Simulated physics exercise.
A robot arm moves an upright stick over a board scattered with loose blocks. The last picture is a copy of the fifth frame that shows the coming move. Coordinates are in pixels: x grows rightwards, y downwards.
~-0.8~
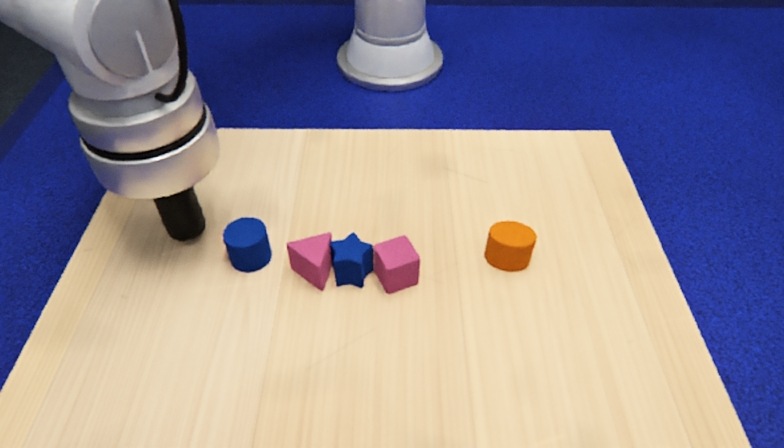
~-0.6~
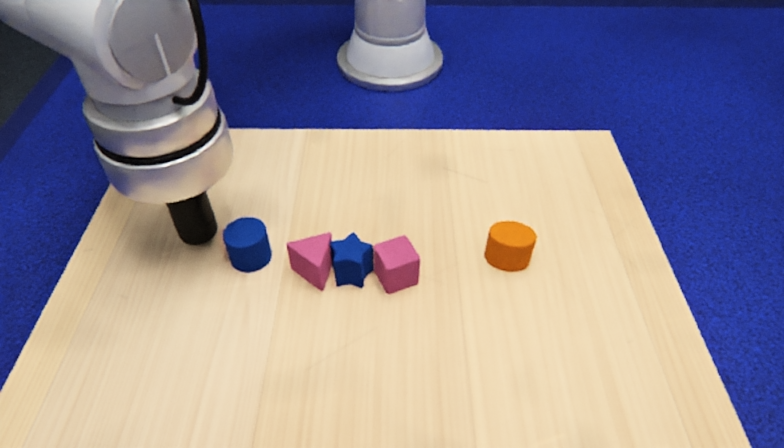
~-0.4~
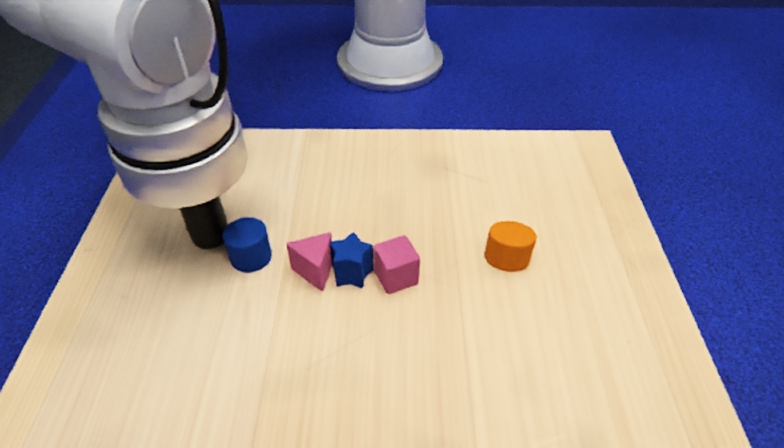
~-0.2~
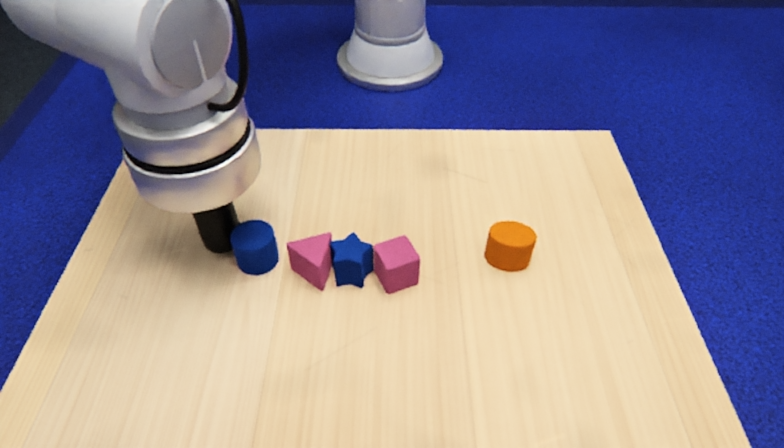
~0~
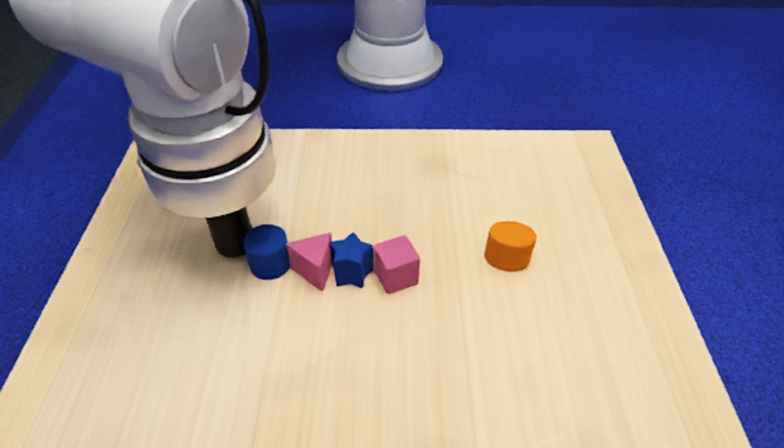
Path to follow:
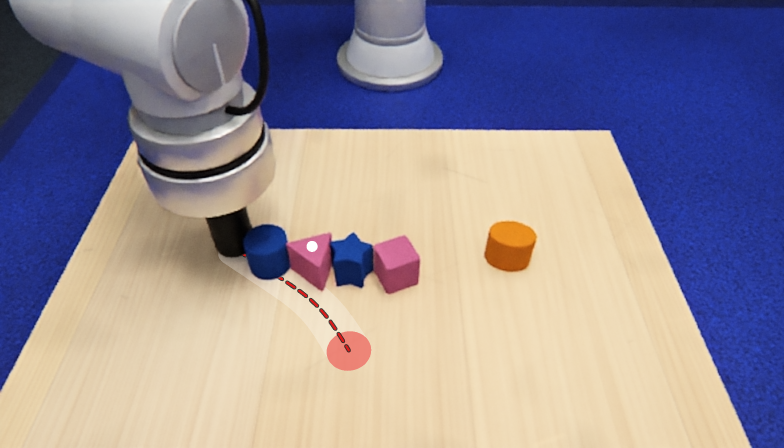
The footage shows a robot arm moving an upright black stick rightward over a wooden board to a blue round block, then pushing that block right, up beside a pink triangle, while the other blocks stay still.
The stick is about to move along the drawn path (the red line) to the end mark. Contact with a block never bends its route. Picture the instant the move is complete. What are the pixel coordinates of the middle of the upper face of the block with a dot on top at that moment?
Pixel (358, 278).
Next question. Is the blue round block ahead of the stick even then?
Short answer: Yes.
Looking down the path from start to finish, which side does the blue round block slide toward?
It goes right.
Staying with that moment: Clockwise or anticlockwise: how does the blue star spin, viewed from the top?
My prediction: CCW.
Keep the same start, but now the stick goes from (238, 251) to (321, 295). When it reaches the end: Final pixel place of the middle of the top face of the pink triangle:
Located at (356, 278).
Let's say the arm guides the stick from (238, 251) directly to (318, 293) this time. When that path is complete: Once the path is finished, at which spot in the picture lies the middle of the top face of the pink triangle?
Somewhere near (356, 278).
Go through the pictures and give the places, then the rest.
In the first frame, stick's lower end at (187, 228); blue round block at (244, 231); pink triangle at (312, 246); blue star at (350, 248); pink square block at (397, 251).
In the second frame, stick at (199, 232); blocks still.
In the third frame, stick at (211, 236); blocks still.
In the fourth frame, stick at (223, 240); blue round block at (252, 234).
In the fifth frame, stick at (236, 244); blue round block at (265, 238); pink triangle at (312, 246); blue star at (350, 248); pink square block at (397, 251).
Drawn move, from (238, 251) over (298, 290) to (349, 351); the dot is on the pink triangle.
What follows on the original path. One third of the way, stick at (276, 270); blue round block at (296, 277); pink triangle at (334, 272), turned 85° anticlockwise; blue star at (358, 247), turned 25° anticlockwise.
Two thirds of the way, stick at (317, 301); blue round block at (322, 320); pink triangle at (352, 277), turned 90° anticlockwise; blue star at (358, 247), turned 25° anticlockwise.
At the end, stick at (348, 344); blue round block at (333, 370); pink triangle at (358, 278), turned 105° anticlockwise; blue star at (358, 247), turned 25° anticlockwise; pink square block still.
